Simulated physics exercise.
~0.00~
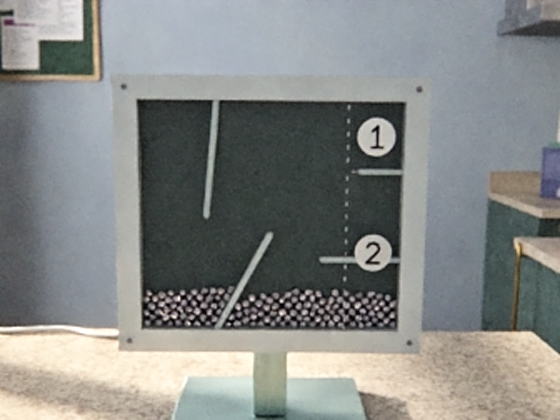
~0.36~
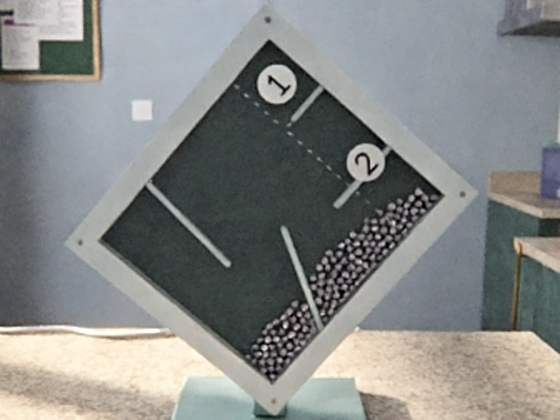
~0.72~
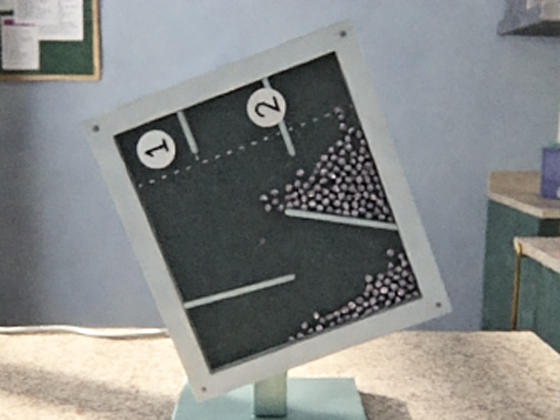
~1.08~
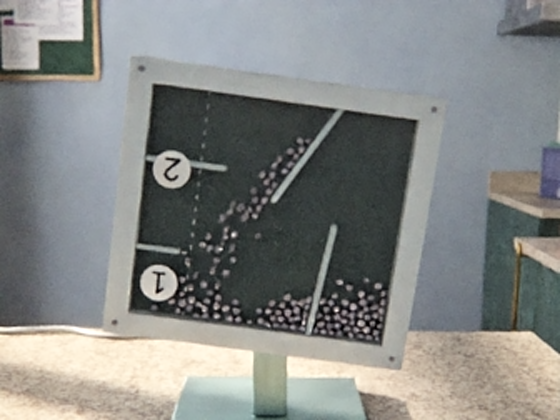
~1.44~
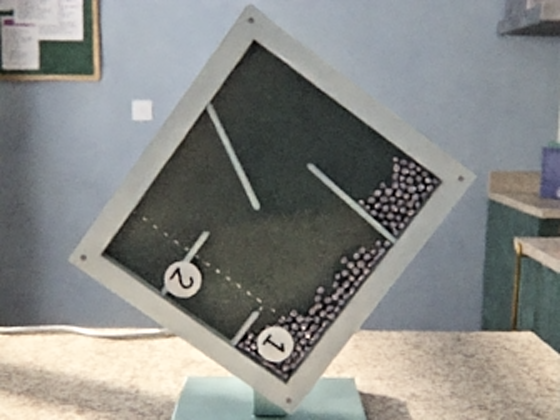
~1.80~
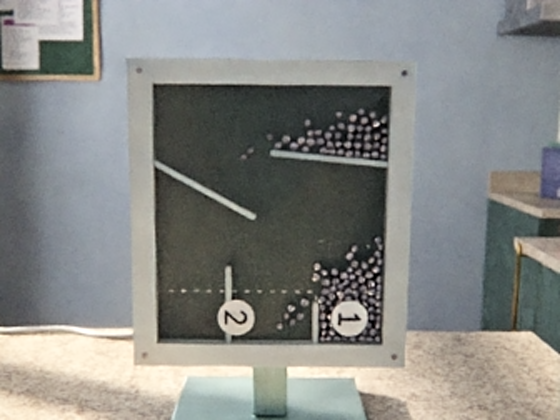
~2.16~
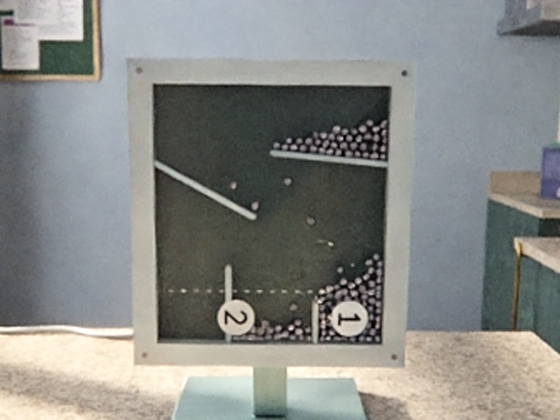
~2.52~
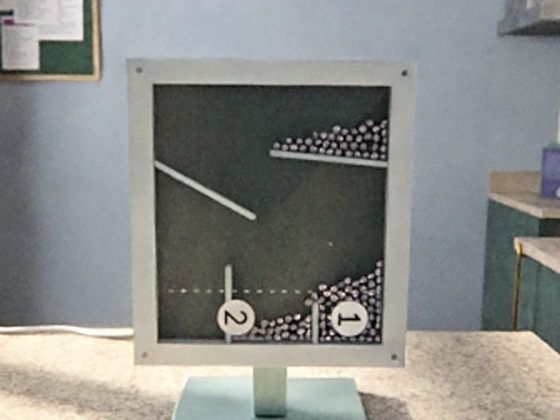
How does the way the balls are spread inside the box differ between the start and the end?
At the start they lie in one low layer along the bottom of the box. At the end they are split between a pile on a shelf at the upper right and a sloping heap in the lower right that reaches into both numbered pockets.
